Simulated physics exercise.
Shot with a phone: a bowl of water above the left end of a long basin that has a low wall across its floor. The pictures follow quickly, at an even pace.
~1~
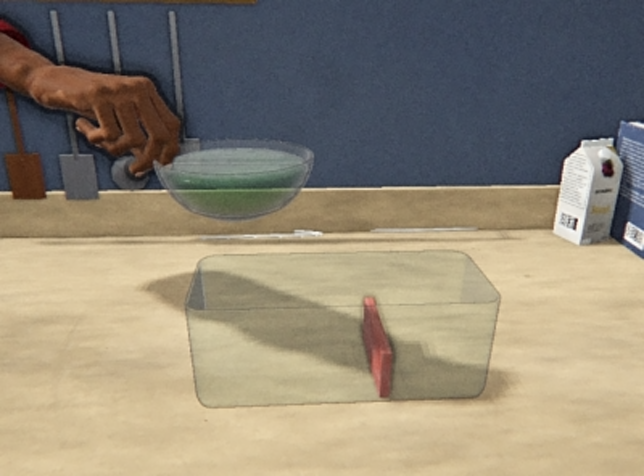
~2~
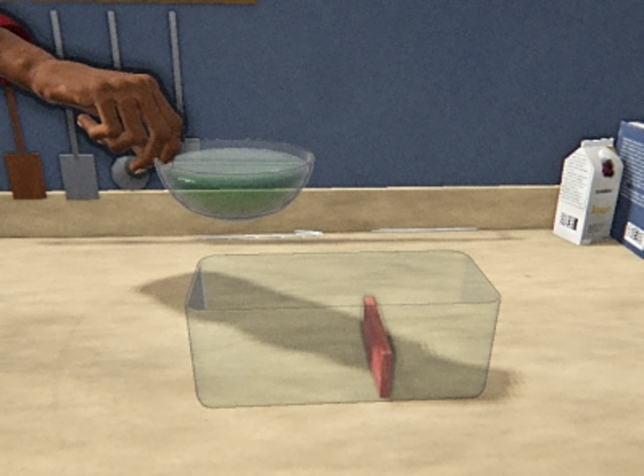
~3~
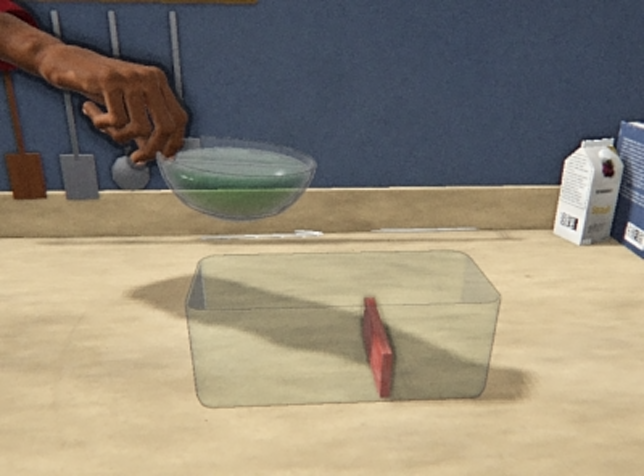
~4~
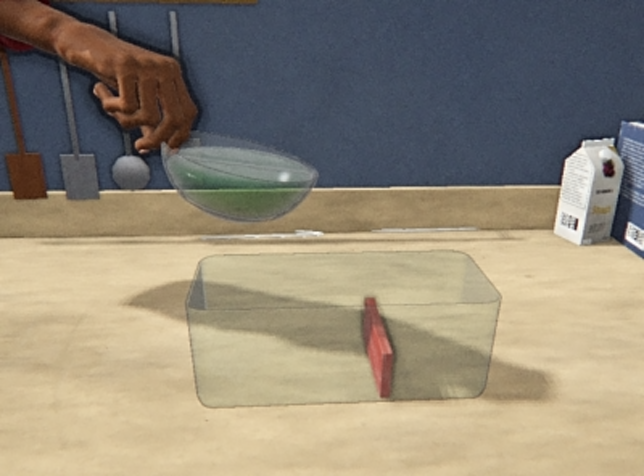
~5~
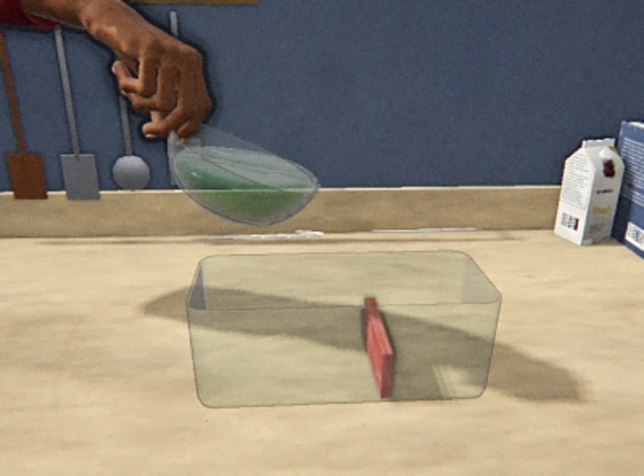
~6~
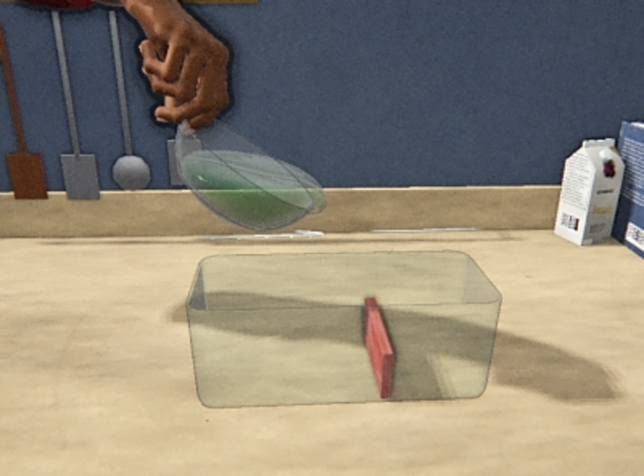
On a kitchen counter, a clear basin with a low red wall across its floor sits below a glass bowl of green liquid, as a hand at the bowl's left edge rises and gradually tilts it toward the right.
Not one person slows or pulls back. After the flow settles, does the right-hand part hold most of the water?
The left bay will be the one that fills most.
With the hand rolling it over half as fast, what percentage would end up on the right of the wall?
I'd put it at some 20 percent.
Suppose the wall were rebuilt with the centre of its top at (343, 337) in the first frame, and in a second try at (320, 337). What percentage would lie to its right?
It works out to around 50 per cent for the first and around 75 per cent for the second.
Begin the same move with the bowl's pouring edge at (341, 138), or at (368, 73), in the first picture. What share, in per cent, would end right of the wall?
About 35 per cent, then about 65 per cent.
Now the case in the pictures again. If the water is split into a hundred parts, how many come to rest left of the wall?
Roughly 85 %.
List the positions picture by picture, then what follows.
In the first picture, it leans 0°; its right rim is at (312, 156); the water meets the walls at (162, 164) and (309, 162); the long basin's rim runs from (193, 282) to (483, 275); the wall's top is at (377, 324).
In the second picture, it leans 2°; its right rim is at (313, 158); the water meets the walls at (162, 163) and (309, 164).
In the third picture, it leans 7°; its right rim is at (315, 165); the water meets the walls at (165, 158) and (311, 167).
In the fourth picture, it leans 14°; its right rim is at (317, 175); the water meets the walls at (169, 155) and (313, 171).
In the fifth picture, it leans 25°; its right rim is at (316, 189); the water meets the walls at (176, 155) and (306, 176); 3 per cent is over the edge.
In the sixth picture, it leans 36°; its right rim is at (313, 205); the water meets the walls at (182, 157) and (293, 180); 11 per cent is over the edge.
A moment on, the tilt is 103° and 1 per cent is still to pour, 85 is left of the wall and 1 right of it.
Next, the tilt is 109° and 0 per cent is still to pour, 86 is left of the wall and 2 right of it.
Then the tilt is 109° and 0 per cent is still to pour, 83 is left of the wall and 7 right of it.
Later the tilt is 109° and 0 per cent is still to pour, 83 is left of the wall and 7 right of it.
In the end 83 per cent lies left of the wall, 7 right of it and 10 outside.
